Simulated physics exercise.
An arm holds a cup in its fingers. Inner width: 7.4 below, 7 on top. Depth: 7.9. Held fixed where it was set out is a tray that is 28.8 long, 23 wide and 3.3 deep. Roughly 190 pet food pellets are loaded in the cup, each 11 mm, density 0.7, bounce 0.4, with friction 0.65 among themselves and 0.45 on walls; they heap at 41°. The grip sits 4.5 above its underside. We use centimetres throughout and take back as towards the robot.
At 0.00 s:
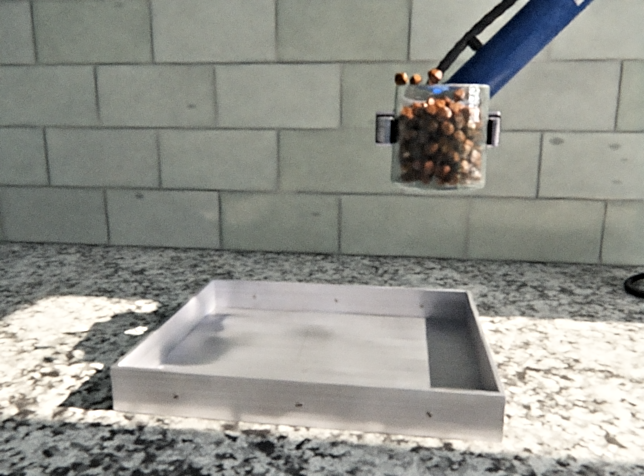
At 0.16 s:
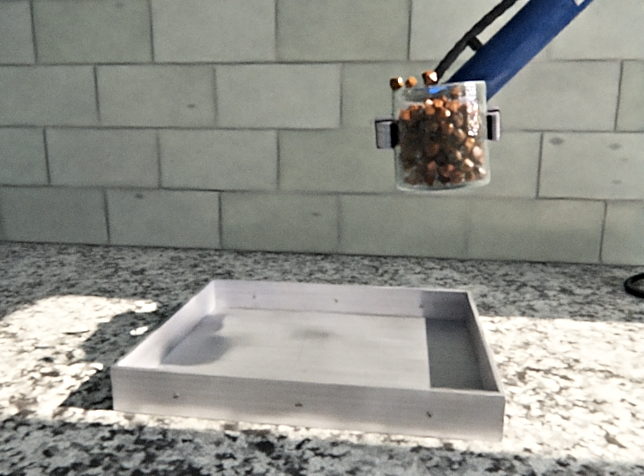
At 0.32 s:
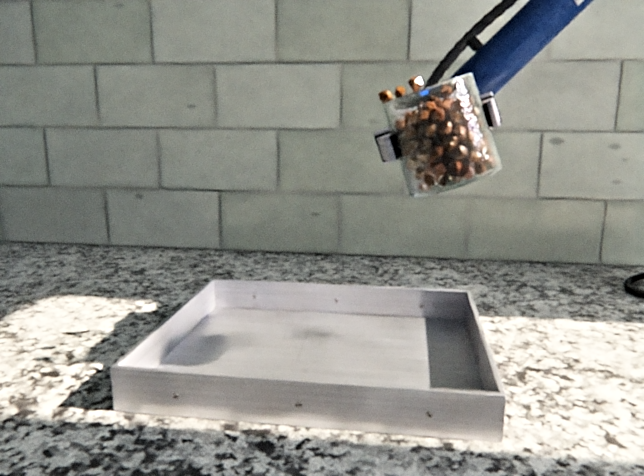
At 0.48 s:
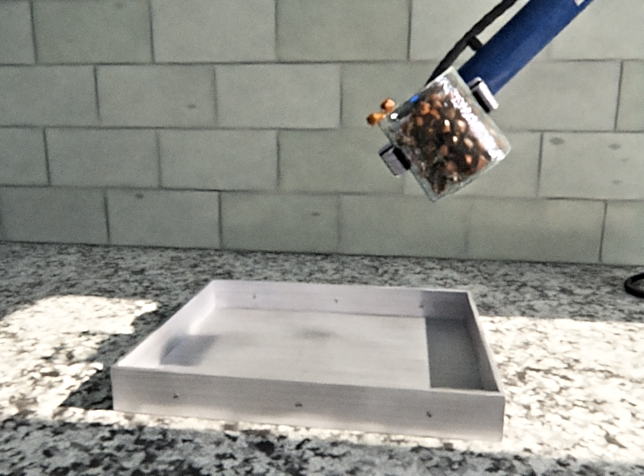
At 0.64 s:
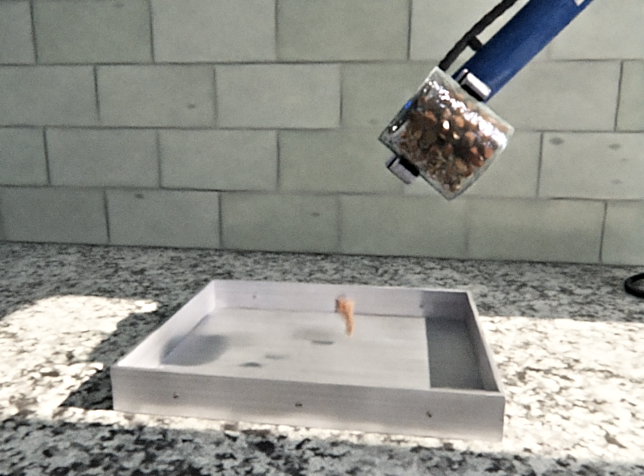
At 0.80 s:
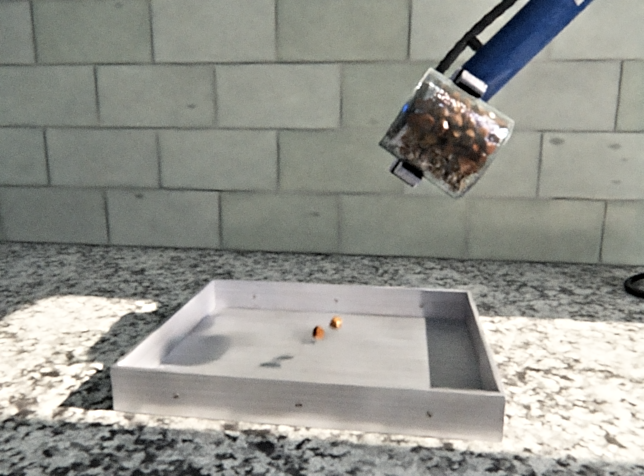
The footage shows a blue robotic arm holding a clear cup full of brown pellets above a shallow, pale tray on a speckled counter, tilting it steadily to the left as a few pellets drop into the tray.
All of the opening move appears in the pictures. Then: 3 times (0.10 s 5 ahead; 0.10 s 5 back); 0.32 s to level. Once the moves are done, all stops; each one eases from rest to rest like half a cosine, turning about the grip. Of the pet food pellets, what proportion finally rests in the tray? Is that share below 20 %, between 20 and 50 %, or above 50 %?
The share is between 20 and 50 %.
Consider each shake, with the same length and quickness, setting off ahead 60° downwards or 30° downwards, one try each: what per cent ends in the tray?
It comes to around 10 per cent on the first try and around 20 per cent on the second.
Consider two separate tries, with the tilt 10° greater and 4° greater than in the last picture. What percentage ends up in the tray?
55 and 45 %.
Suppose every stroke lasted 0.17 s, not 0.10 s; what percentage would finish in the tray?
Then roughly 10 percent.
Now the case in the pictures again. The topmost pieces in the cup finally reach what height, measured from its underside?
I'd put it at close to 7.0 centimetres.
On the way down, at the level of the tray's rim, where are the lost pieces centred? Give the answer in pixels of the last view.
Look at roughly (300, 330) in the last picture.
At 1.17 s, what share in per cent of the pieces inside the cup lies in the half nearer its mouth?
60 per cent.
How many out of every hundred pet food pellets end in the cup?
Around 60 per cent.
After 1.17 s, tilted 57° forward, highest piece 24 above the table; 142 in the cup, 33 in the tray, 13 in flight or on a rim.
After 1.54 s, tilted 35° forward, highest piece 23 above the table; 116 in the cup, 60 in the tray, 5 on the table or floor, 7 in flight or on a rim.
After 1.92 s, level, highest piece 24 above the table; 116 in the cup, 67 in the tray, 5 on the table or floor.
After 2.97 s, level, highest piece 24 above the table; 116 in the cup, 67 in the tray, 5 on the table or floor.
In the end, 116 in the cup, 67 in the tray, 5 on the table or floor. That is 36 % in the tray.
